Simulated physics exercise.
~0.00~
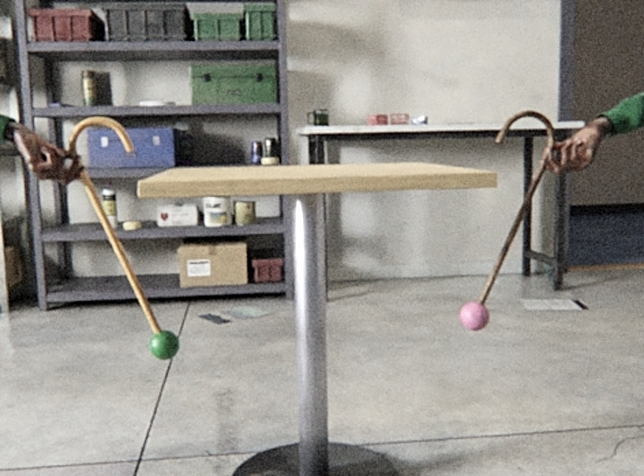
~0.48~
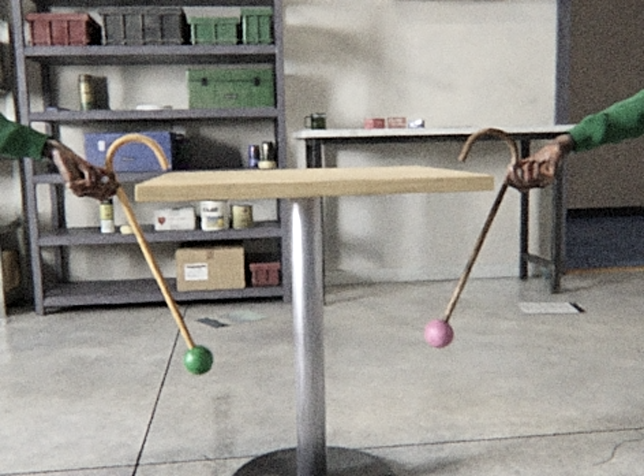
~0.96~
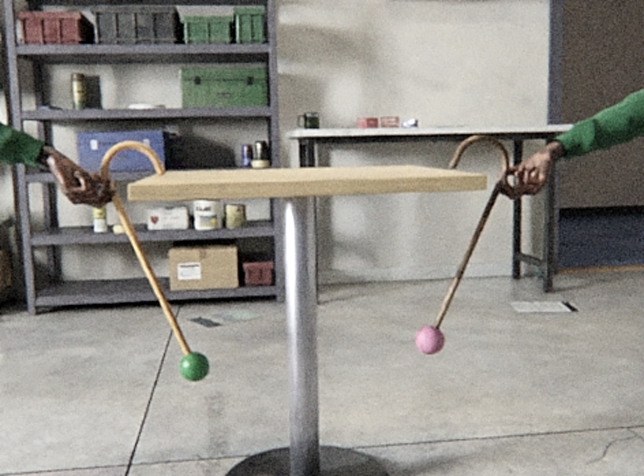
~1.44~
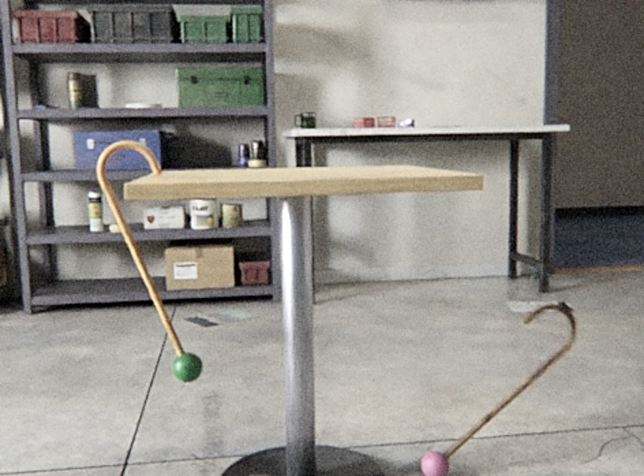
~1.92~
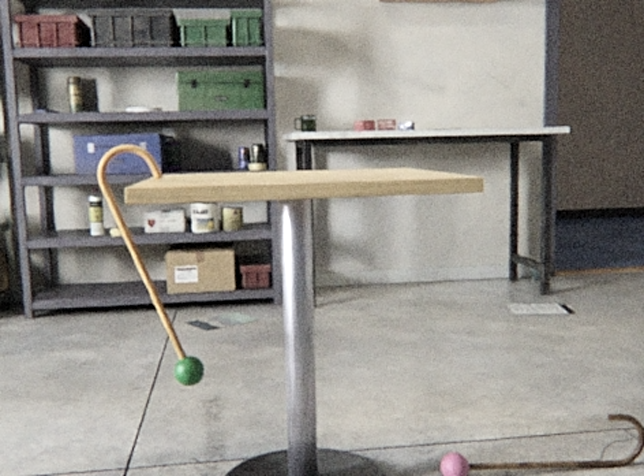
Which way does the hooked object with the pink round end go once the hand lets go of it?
It moves down, dropping past the right edge of the table to the floor.
Two long hooked objects, one with a green round end and one with a pink, were brought by hands to opposite edges of a small table. Once the hands let go, the green one stayed hooked on the left, while the pink one fell to the floor.
